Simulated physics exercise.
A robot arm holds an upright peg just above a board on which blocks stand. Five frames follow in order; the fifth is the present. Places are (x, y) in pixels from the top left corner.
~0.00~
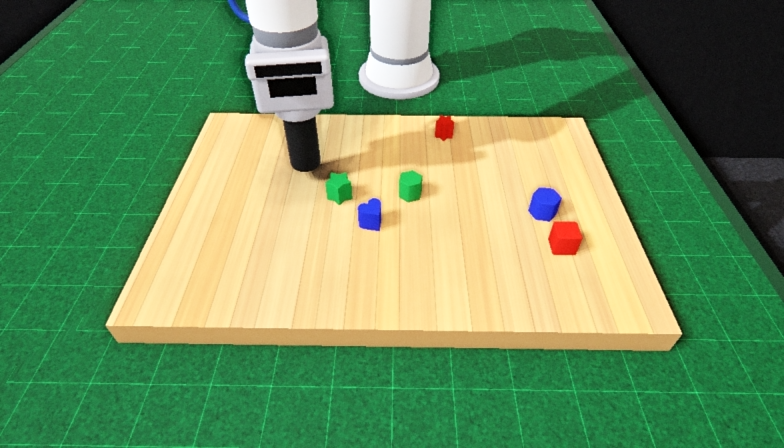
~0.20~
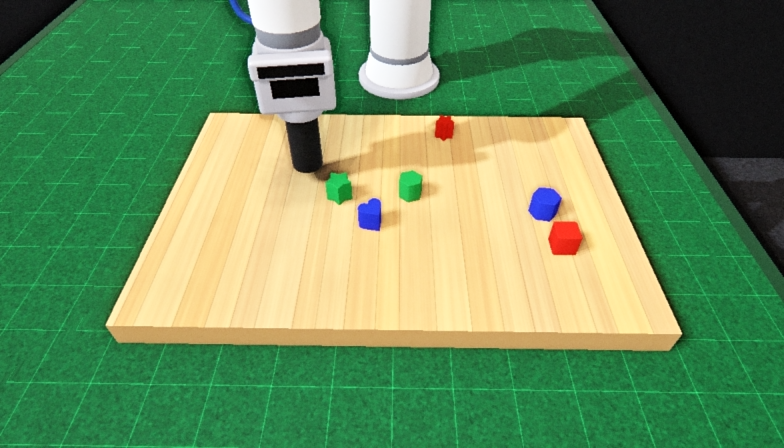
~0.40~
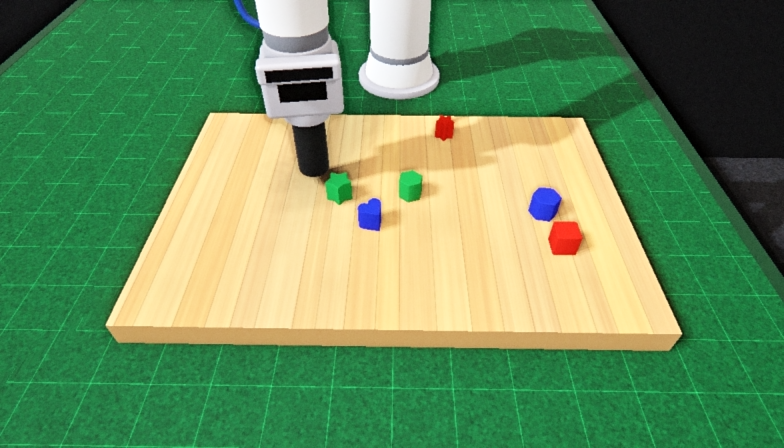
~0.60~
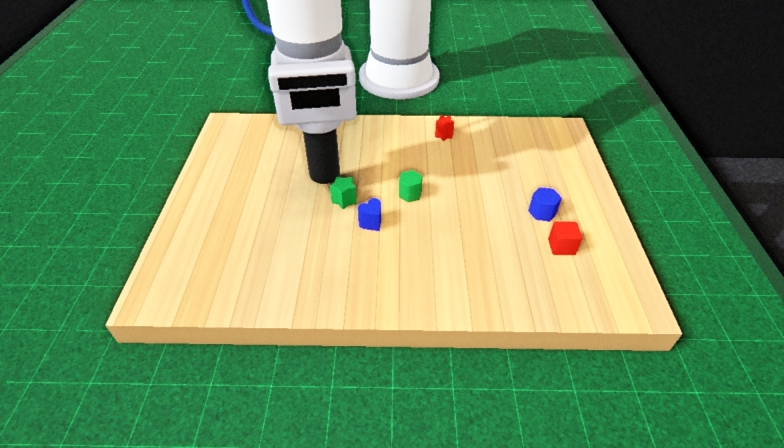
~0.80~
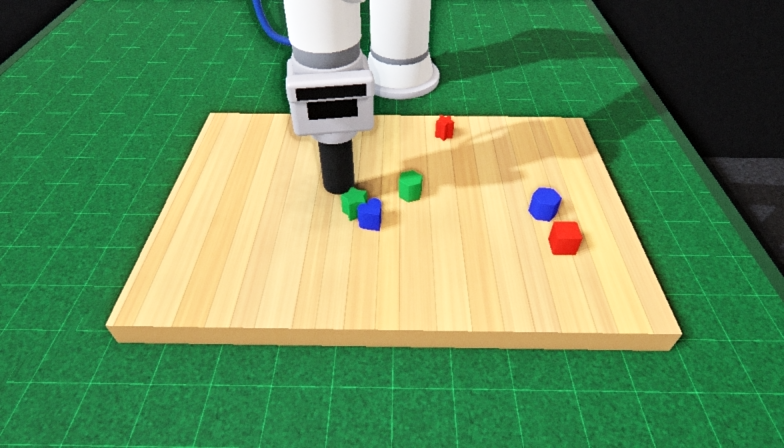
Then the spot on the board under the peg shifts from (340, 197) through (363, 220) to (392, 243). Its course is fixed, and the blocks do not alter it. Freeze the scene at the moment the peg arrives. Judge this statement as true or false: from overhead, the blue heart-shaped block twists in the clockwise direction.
This is false.
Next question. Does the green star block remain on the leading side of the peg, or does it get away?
The peg will still be pushing it.
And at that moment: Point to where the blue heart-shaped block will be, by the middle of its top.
The spot you're after is about (427, 254) in the image.
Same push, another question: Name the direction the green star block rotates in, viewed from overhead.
Clockwise from above.
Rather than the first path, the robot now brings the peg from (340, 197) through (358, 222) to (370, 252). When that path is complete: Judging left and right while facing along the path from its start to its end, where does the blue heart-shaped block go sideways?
Left.
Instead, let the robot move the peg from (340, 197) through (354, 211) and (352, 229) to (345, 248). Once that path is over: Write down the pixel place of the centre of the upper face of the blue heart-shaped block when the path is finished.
Just about (395, 233).
The first path, step by step. One third of the way, peg at (355, 201); green star block at (369, 211), turned 15° clockwise; blue heart-shaped block at (385, 221), turned 30° anticlockwise.
Two thirds of the way, peg at (372, 216); green star block at (387, 227), turned 15° clockwise; blue heart-shaped block at (405, 237), turned 35° anticlockwise.
At the end, peg at (392, 231); green star block at (408, 244), turned 20° clockwise; blue heart-shaped block at (427, 254), turned 35° anticlockwise; green hexagonal block not moved.
